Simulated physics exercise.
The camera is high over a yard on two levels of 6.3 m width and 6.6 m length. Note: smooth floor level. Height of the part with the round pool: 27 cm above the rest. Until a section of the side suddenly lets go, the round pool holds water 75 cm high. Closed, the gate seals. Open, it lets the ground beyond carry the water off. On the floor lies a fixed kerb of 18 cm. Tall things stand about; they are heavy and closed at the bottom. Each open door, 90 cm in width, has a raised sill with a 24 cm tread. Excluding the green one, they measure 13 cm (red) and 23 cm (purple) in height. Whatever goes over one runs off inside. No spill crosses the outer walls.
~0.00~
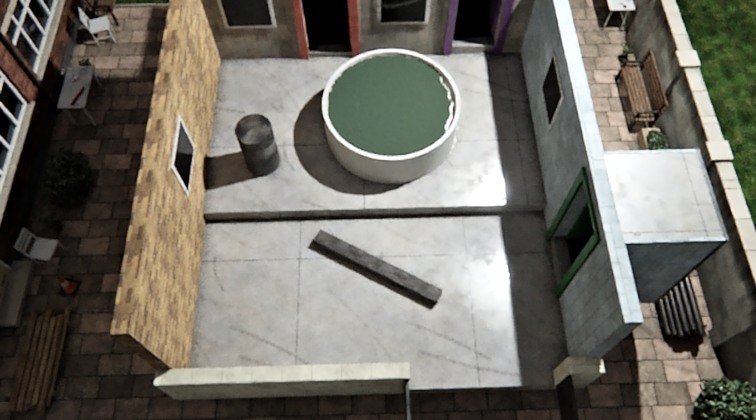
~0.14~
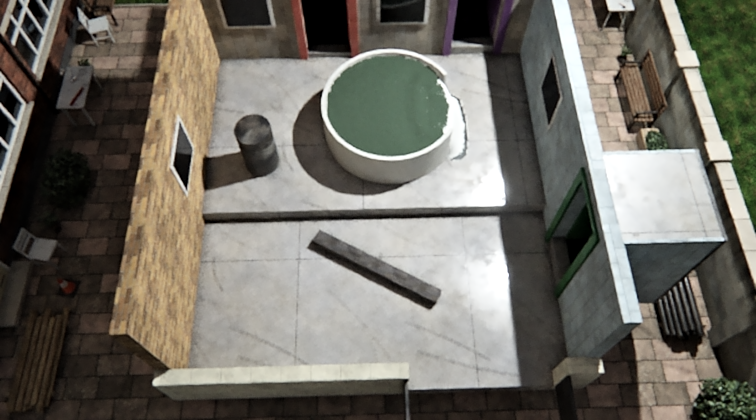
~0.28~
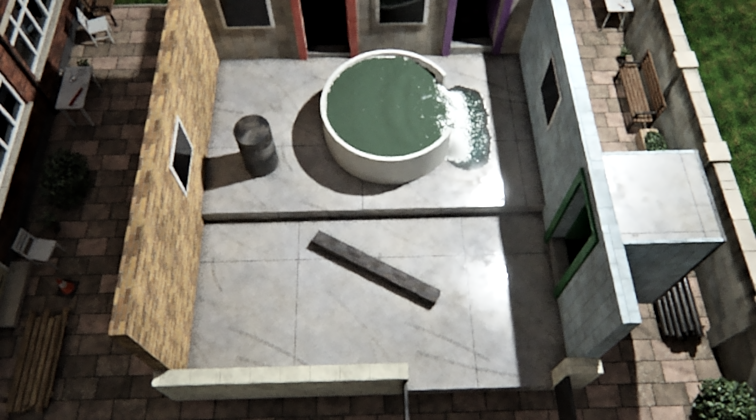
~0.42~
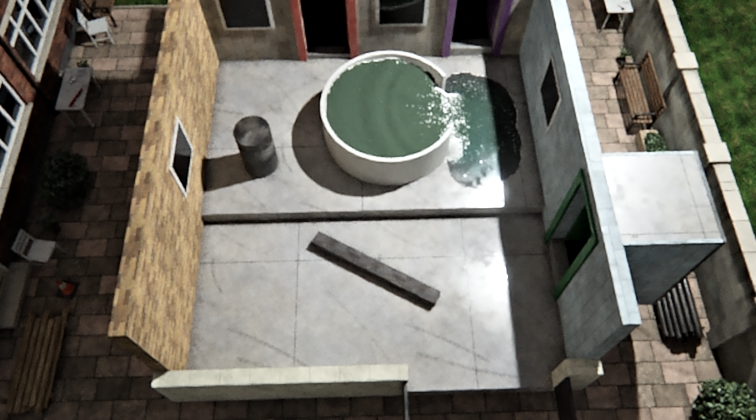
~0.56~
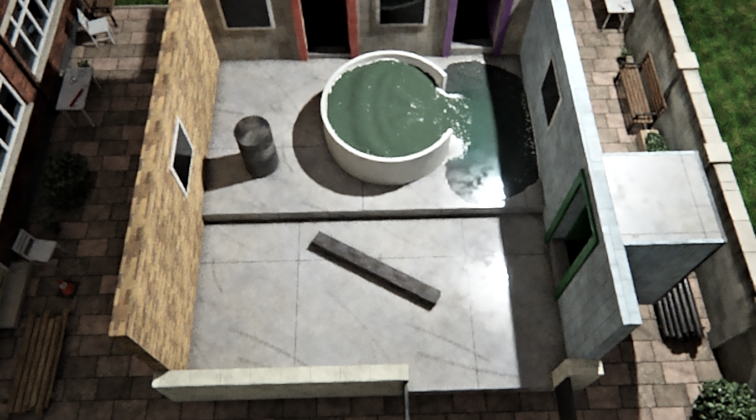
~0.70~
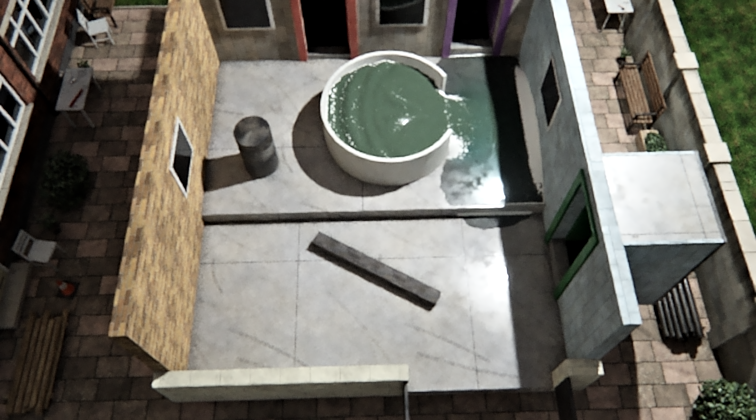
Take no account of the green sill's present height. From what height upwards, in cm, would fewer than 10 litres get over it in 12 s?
About 6.5 cm.
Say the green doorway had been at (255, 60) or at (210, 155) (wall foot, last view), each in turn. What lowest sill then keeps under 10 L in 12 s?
In turn: Roughly 11.0 cm, roughly 7.0 cm.
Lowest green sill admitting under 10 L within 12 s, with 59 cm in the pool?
About 4.5 cm.
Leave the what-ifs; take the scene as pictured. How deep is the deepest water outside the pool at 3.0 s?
Around 34 centimetres.
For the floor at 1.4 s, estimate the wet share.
Some 15 in a hundred.
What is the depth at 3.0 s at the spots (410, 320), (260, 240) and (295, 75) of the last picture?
In that order: 1, 0 and 5 cm.
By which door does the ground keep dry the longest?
Last: Red.
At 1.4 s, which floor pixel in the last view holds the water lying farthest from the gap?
Lab note: Front tip approx. (550, 309).
After 1.4 s water covers 15 % of the floor, deepest (52 cm) near (512, 58); 9 cm at the green door, 0 litres in over its 27 cm sill.
After 3.0 s water covers 40 % of the floor, deepest (34 cm) near (513, 65); 9 cm at the green door, 0 litres in over its 27 cm sill.
After 12.0 s water covers 90 % of the floor, deepest (8 cm) near (456, 311); 4 cm at the green door, 0 litres in over its 27 cm sill.
At the green door as built, the water arrived by 1.1 s and peaked near 12 cm at 1.8 s.
With a sill of 5.5 cm, 16 litres would have come in within the 12 s; with 7 cm, 7 litres. So under 10 litres takes about 6.5 cm.
